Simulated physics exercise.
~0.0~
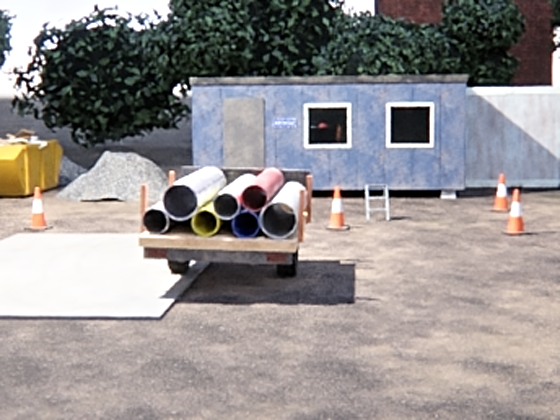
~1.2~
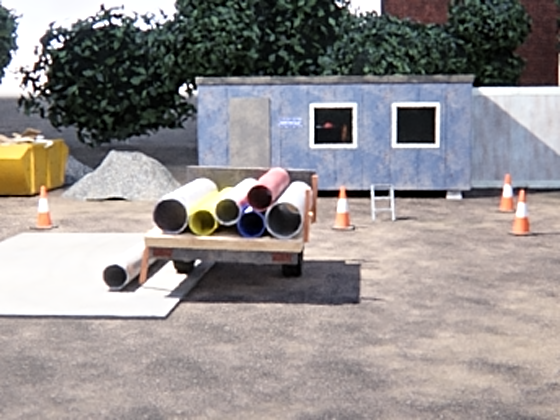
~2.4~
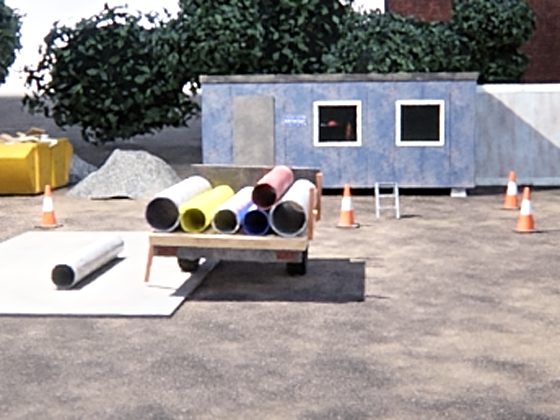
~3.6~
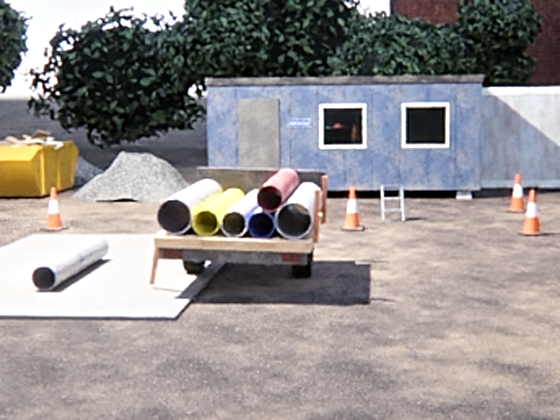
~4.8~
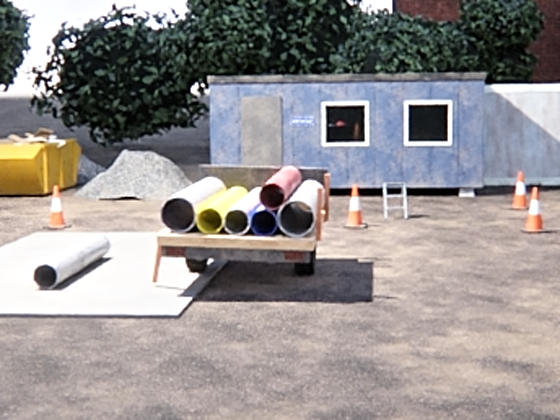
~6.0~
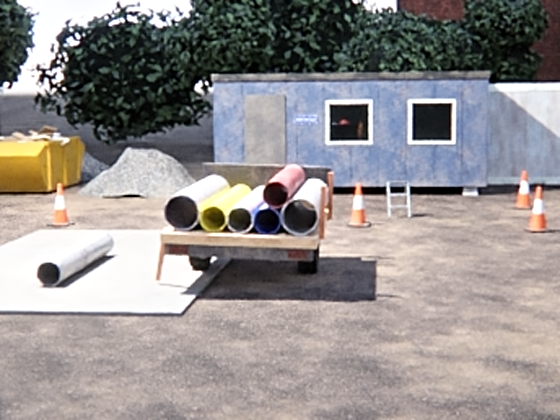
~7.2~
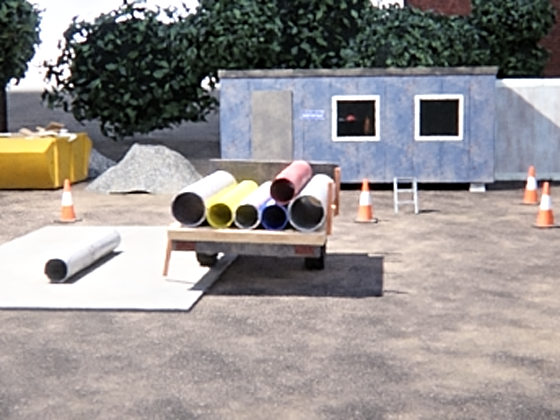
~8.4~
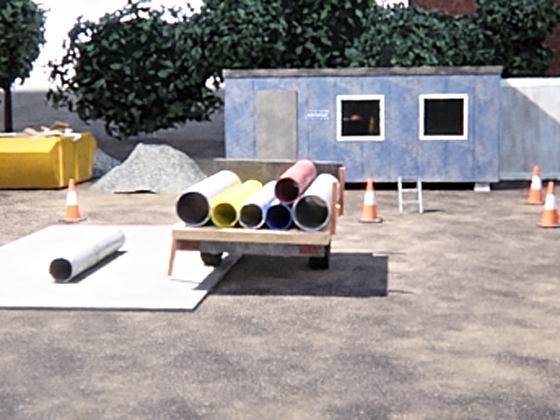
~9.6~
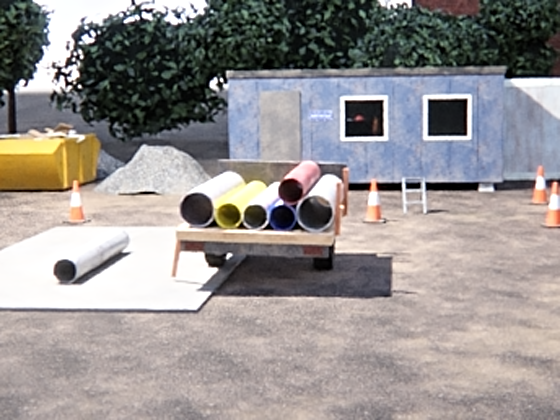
To begin with, a low trailer stacked with hollow pipes, yellow, blue and red ones among them, stands before a blue cabin, with traffic cones around it. The posts on the left swing out and down, while those on the right stay up. One grey pipe drops off the left side onto the pale slab, rolls a little farther left and stops. The yellow pipe shifts slightly left as the load settles, and the view drifts gently left. At the end, six pipes remain aboard, the red one resting on top toward the right, while the grey one lies still on the slab.
